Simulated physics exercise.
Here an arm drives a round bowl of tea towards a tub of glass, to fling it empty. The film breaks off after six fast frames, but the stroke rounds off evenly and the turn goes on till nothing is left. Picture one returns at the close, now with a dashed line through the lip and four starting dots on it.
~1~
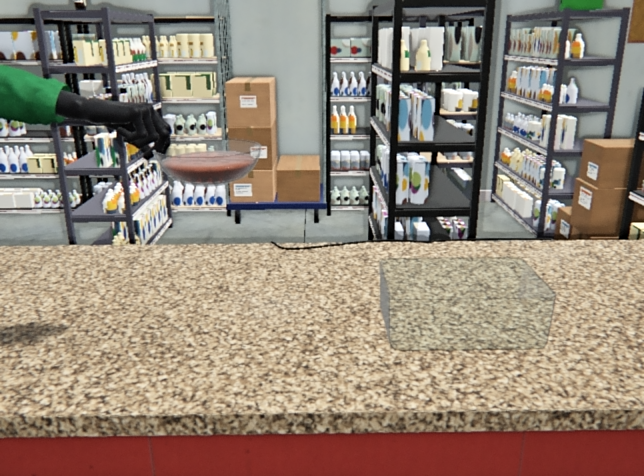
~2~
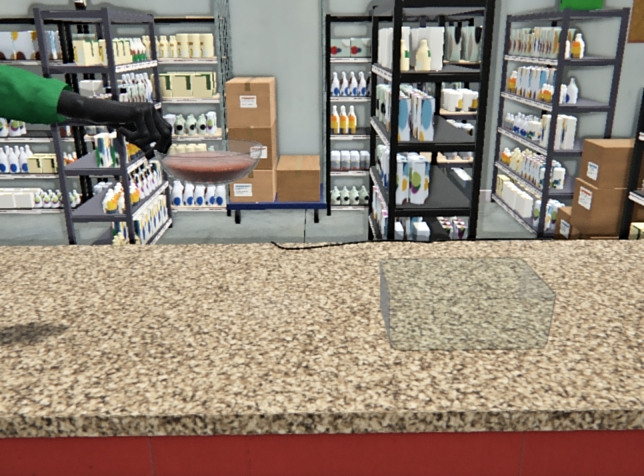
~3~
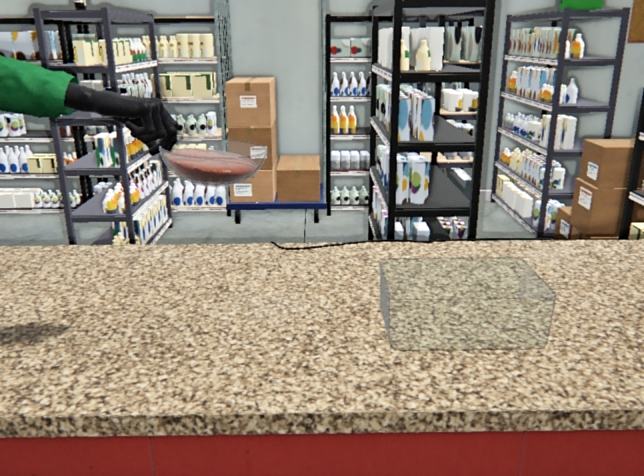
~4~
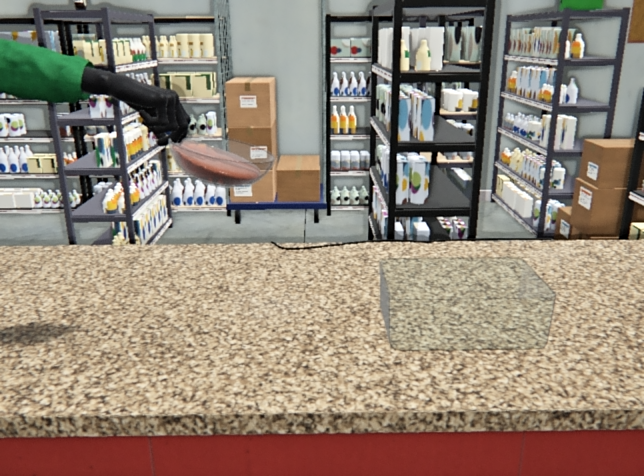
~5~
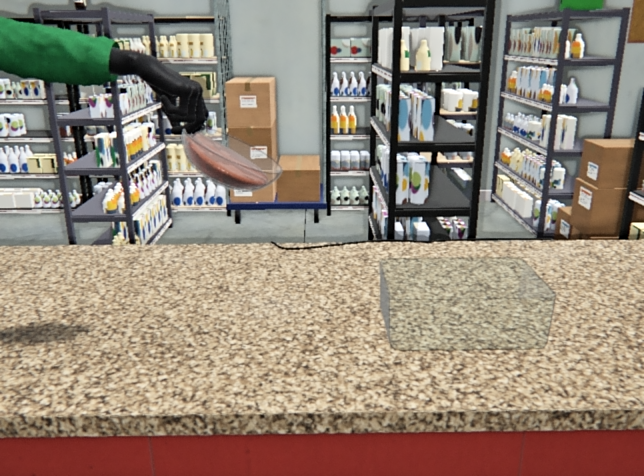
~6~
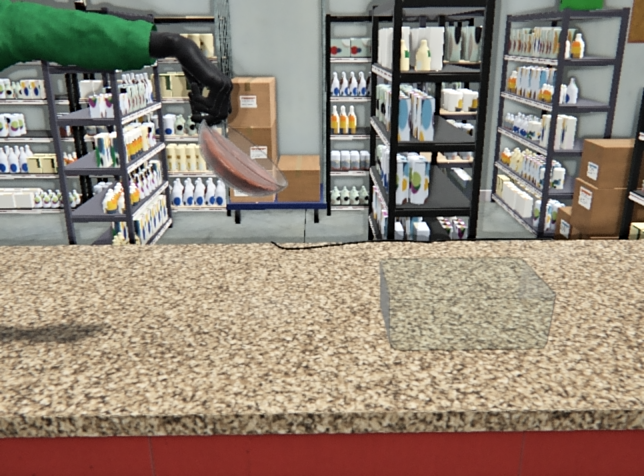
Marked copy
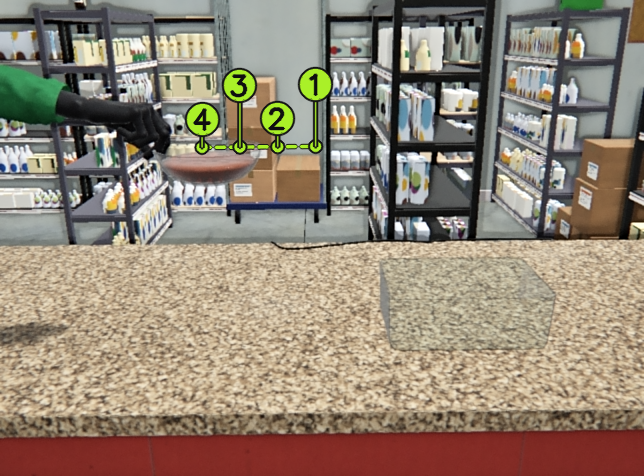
In a storeroom lined with shelves of bottles, a green-sleeved arm with a black glove held a shallow bowl of reddish liquid above a speckled counter, then gradually tilted it toward the right.
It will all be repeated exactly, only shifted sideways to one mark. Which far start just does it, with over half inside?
Use dot 1.
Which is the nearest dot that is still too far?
Dot 2.
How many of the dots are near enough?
One.
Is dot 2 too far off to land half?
Yes.
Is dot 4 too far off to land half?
Yes, that goes wrong.
On the marked copy, 1 at (315, 146); 2 at (277, 146); 3 at (239, 147); 4 at (202, 147).
For dot 1, about 71 % lands in the tub, 13 % falls short and 16 % goes beside or beyond.
For dot 2, about 12 % lands in the tub, 85 % falls short and 4 % goes beside or beyond.
For dot 3, about 0 % lands in the tub, 100 % falls short.
For dot 4, about 0 % lands in the tub, 100 % falls short.
